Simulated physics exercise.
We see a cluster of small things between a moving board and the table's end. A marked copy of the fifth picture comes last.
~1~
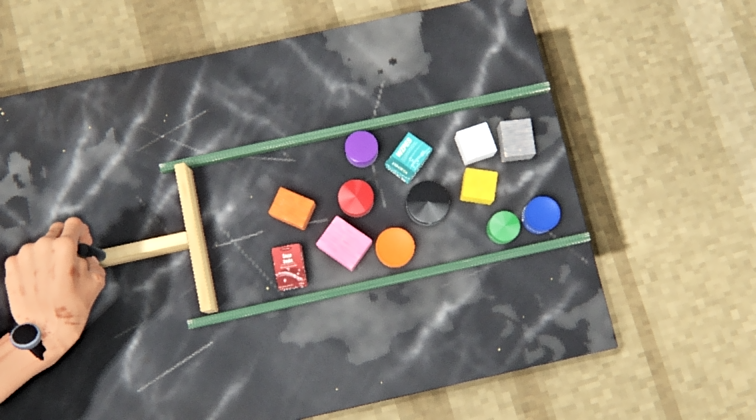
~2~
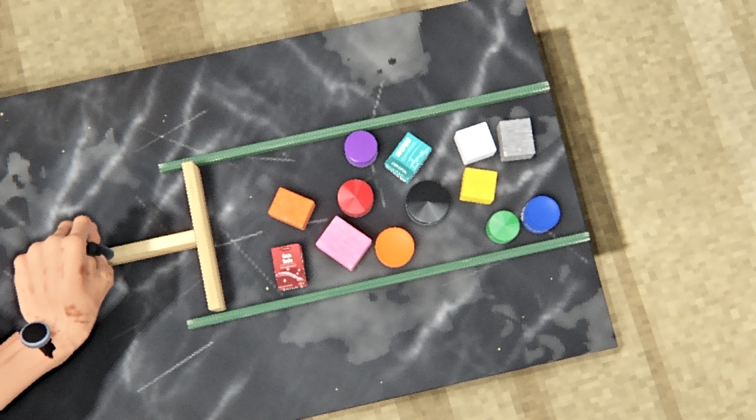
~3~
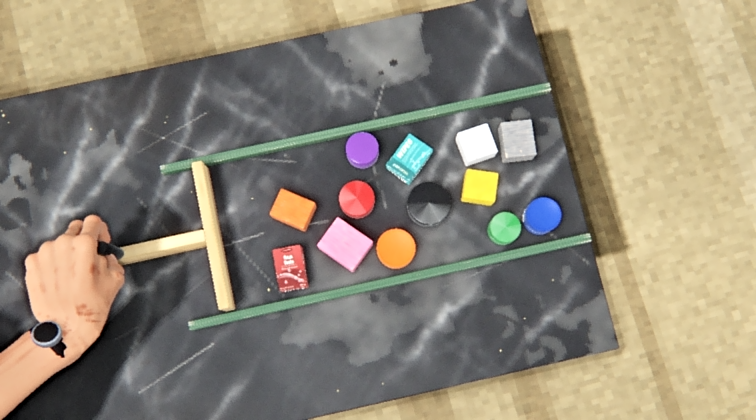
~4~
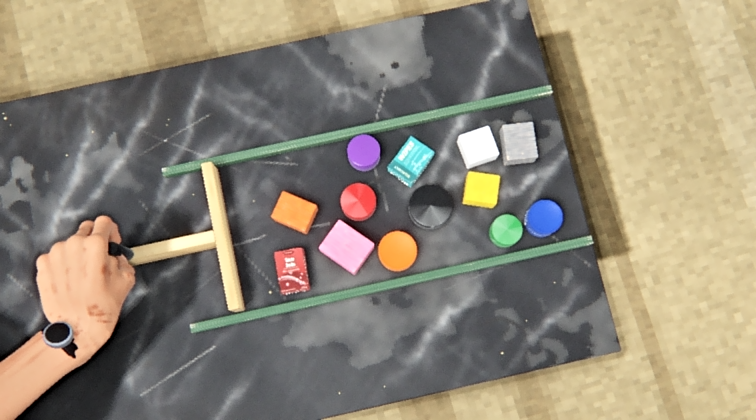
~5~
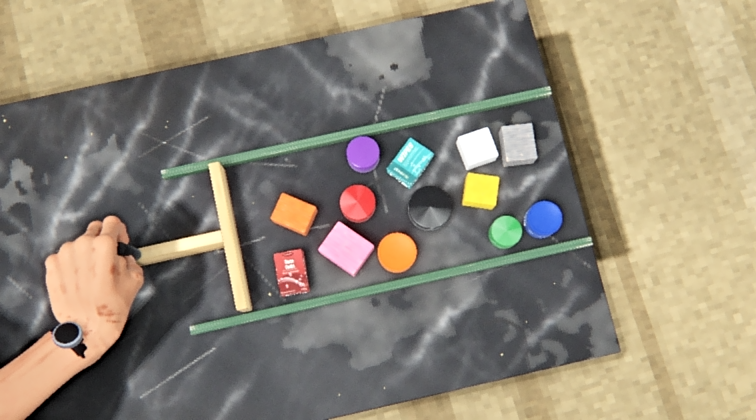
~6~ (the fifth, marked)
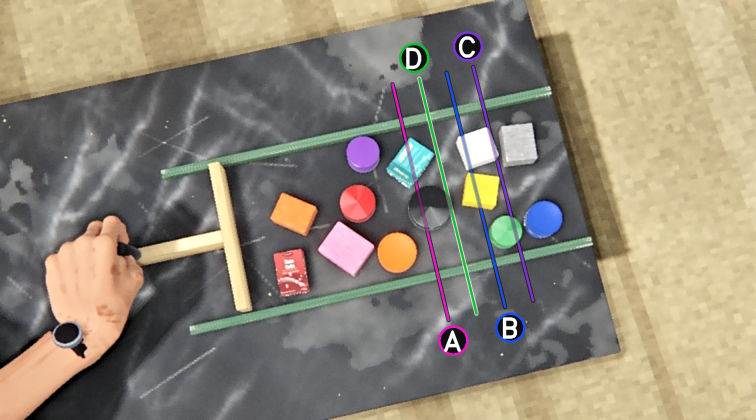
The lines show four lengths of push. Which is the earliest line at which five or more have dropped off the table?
C is the first line that does it.
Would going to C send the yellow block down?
Yes.
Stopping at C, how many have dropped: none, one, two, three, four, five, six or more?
In all, six or more.
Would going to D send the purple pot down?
No.
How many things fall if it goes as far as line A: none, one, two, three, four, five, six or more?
The count is none.
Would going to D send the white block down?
No.
On the marked copy, A at (420, 199); B at (475, 187); C at (502, 181); D at (447, 193).
Following C. Soon after the start, board (327, 213); orange jar (430, 253); red box (358, 258).
Later, board (426, 191); yellow block (552, 195); grey block (533, 130).
In the end, board (503, 174); yellow block over the edge; blue jar over the edge; six fallen.
As for the rest, A drops none; B drops only three; D drops none.
